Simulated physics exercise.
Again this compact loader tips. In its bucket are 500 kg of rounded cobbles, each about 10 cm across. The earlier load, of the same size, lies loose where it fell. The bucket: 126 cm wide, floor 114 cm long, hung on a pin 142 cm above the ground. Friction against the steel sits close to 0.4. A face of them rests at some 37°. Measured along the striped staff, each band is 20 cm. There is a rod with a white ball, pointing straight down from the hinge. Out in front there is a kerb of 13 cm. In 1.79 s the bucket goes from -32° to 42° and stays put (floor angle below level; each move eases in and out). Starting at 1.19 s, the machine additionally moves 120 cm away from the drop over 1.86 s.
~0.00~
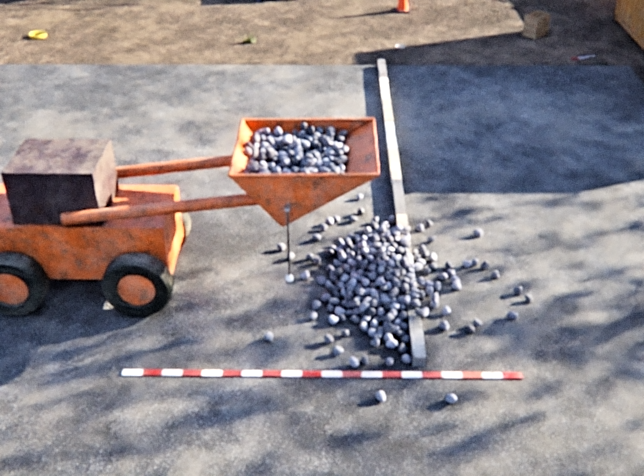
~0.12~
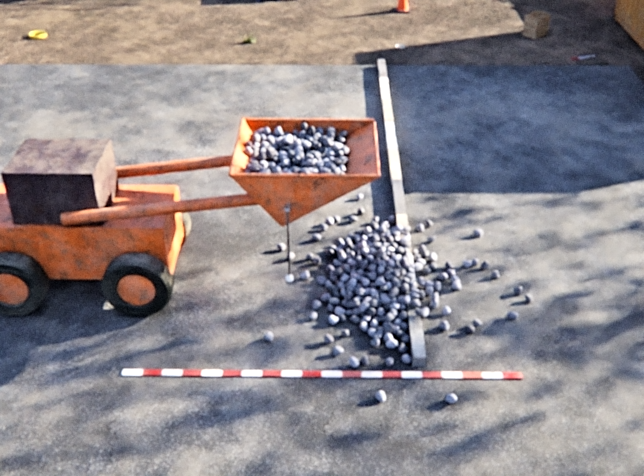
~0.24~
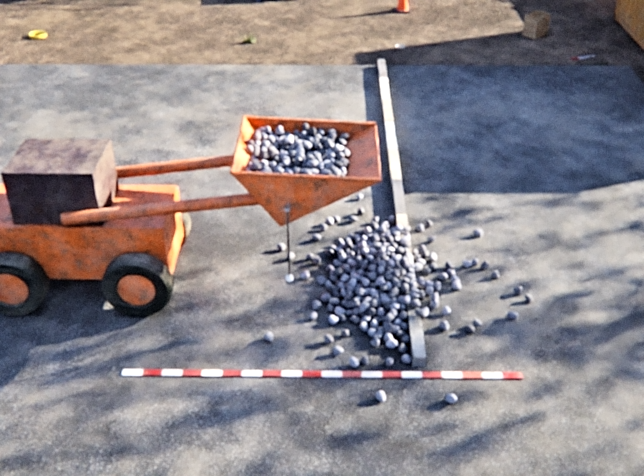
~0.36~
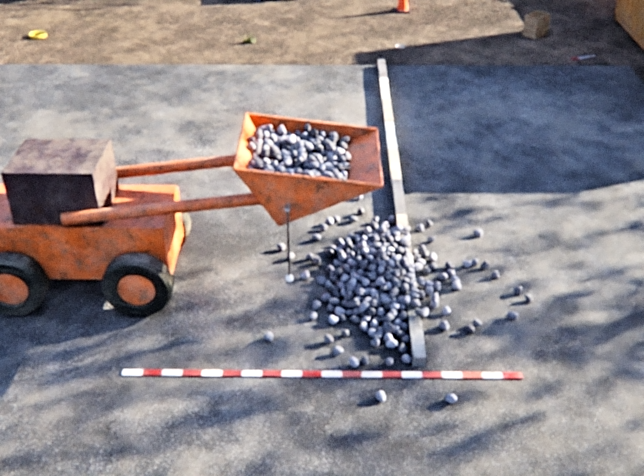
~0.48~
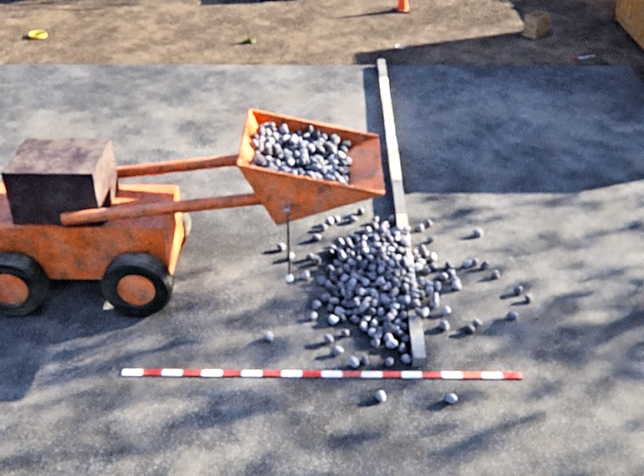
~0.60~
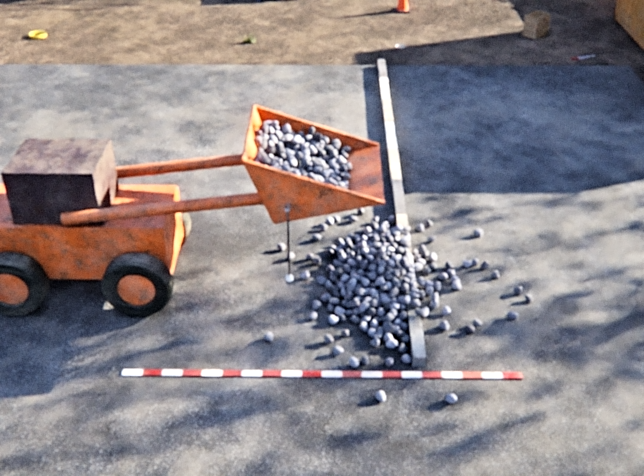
On sunlit grey ground, an orange loader's raised bucket of rounded stones slowly tilting forward above a loose pile across a kerb.
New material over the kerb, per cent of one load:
1 per cent.
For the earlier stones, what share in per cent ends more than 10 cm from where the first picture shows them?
Roughly 10 per cent of them.
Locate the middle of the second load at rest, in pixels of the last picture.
Around (341, 271).
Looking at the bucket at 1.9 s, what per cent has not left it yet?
Estimate: 15 % remaining inside, roughly.
After 1.3 s the floor is at 30°; in per cent of one load, 100 in the bucket, 90 on this side of the kerb, 10 over the kerb; the foremost stones are at (494, 274).
After 1.9 s the floor is at 42°; in per cent of one load, 17 in the bucket, 174 on this side of the kerb, 10 over the kerb; the foremost stones are at (494, 274).
After 3.5 s the floor is at 42°; in per cent of one load, 0 in the bucket, 189 on this side of the kerb, 11 over the kerb; the foremost stones are at (494, 274).
After 6.3 s the floor is at 42°; in per cent of one load, 0 in the bucket, 189 on this side of the kerb, 11 over the kerb; the foremost stones are at (494, 274). Net gain over the kerb, 1.
